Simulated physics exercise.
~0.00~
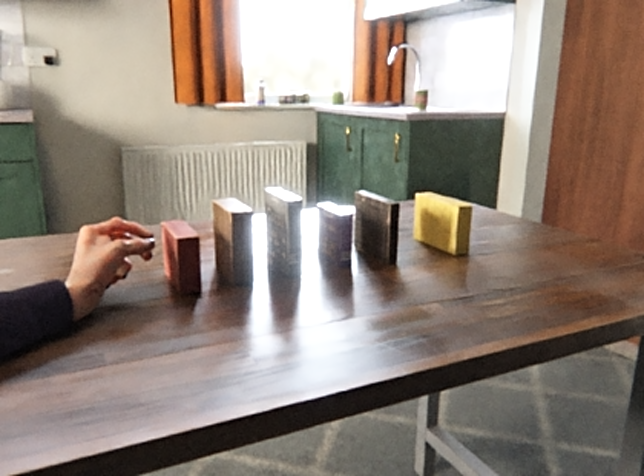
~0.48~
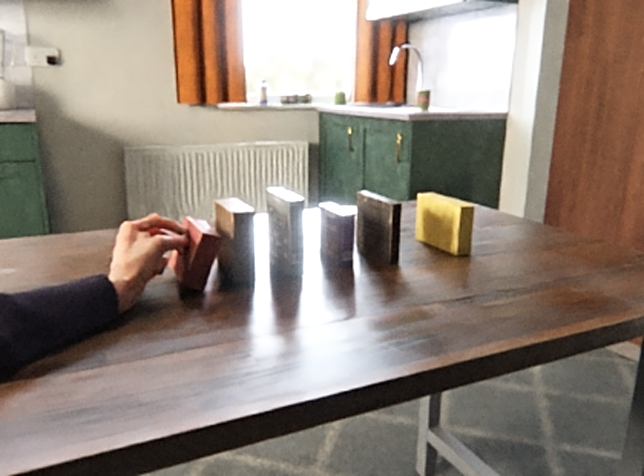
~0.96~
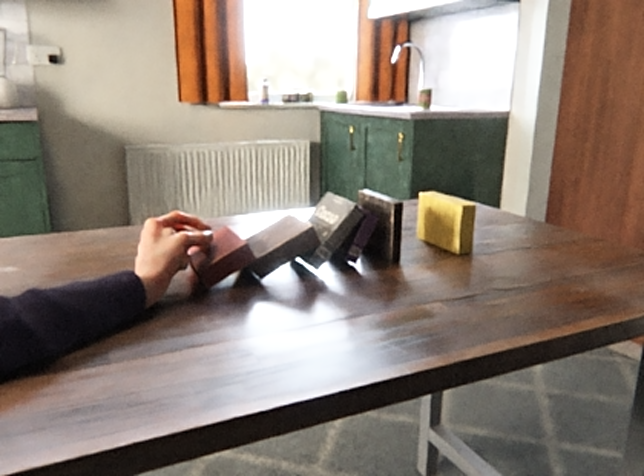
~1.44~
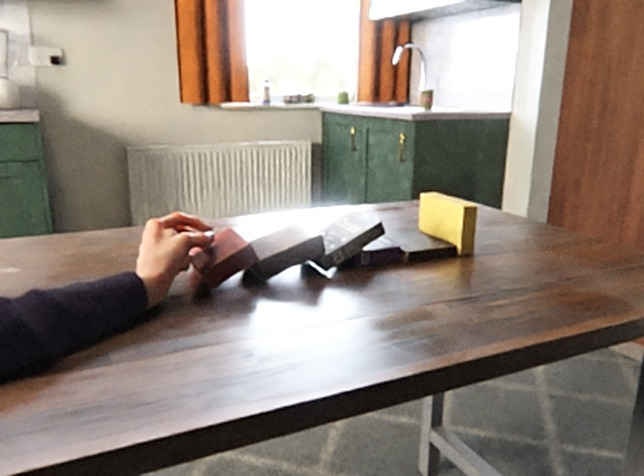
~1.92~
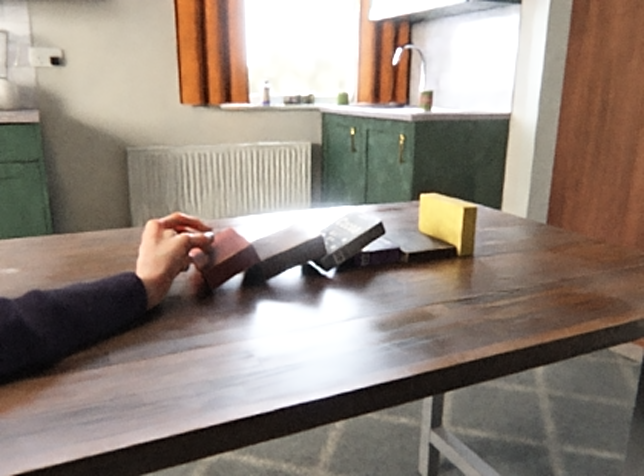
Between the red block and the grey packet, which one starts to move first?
The red block starts to move first, pushed by the hand while the grey packet is still standing in place. The grey packet only tips afterwards.
